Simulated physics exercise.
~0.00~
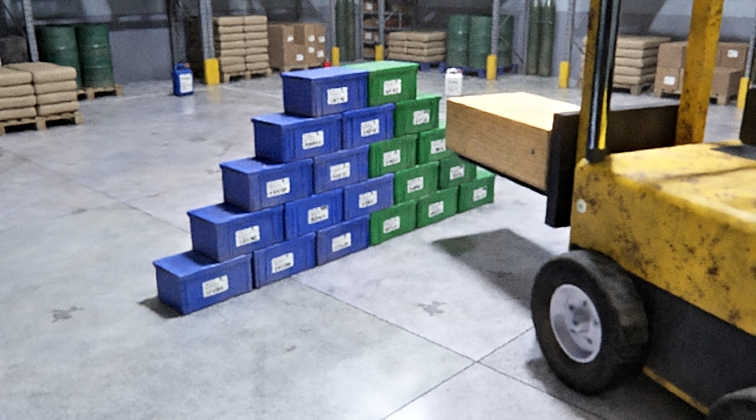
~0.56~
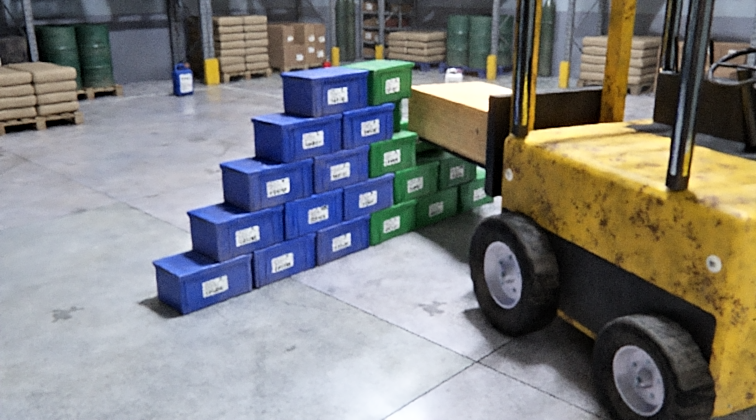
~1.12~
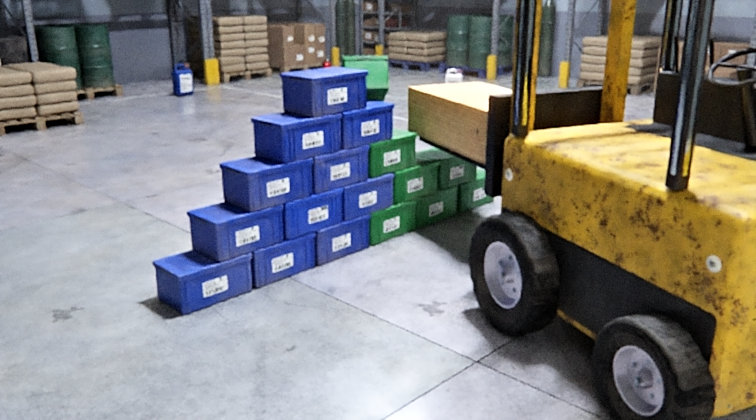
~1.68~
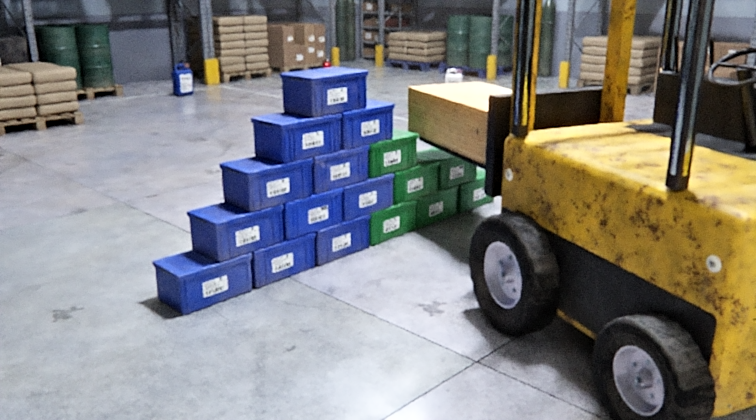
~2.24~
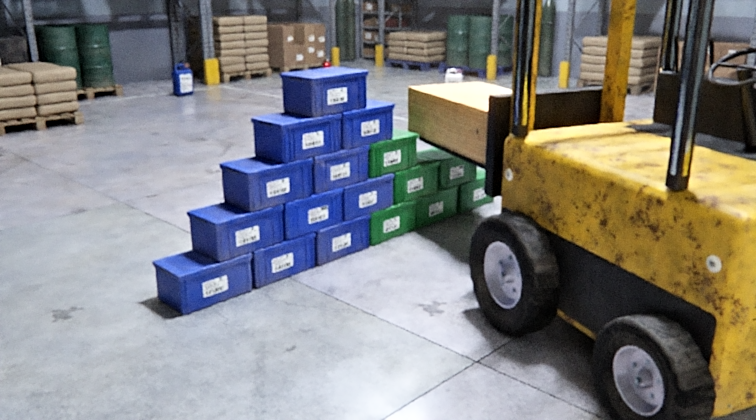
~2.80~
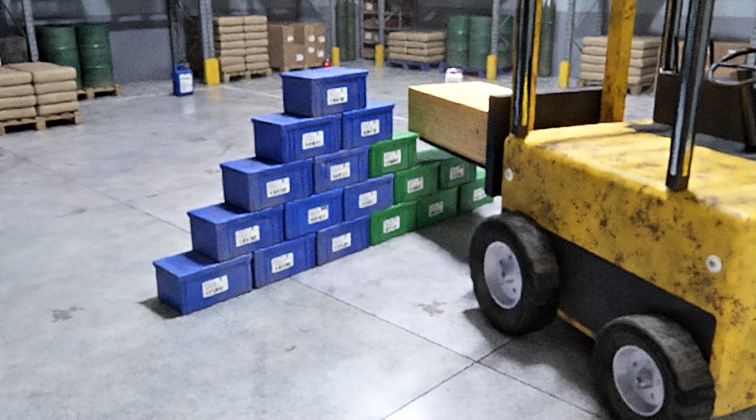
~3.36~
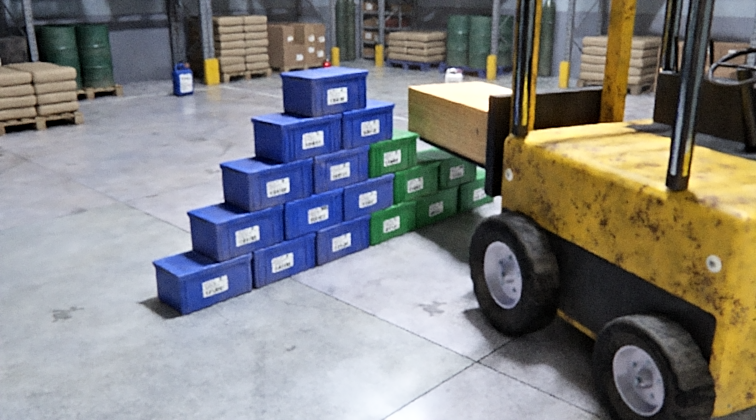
Yellow forklift pushing a wooden crate into a stepped wall of blue and green totes, knocking upper green ones out of sight behind while the blue stay stacked.
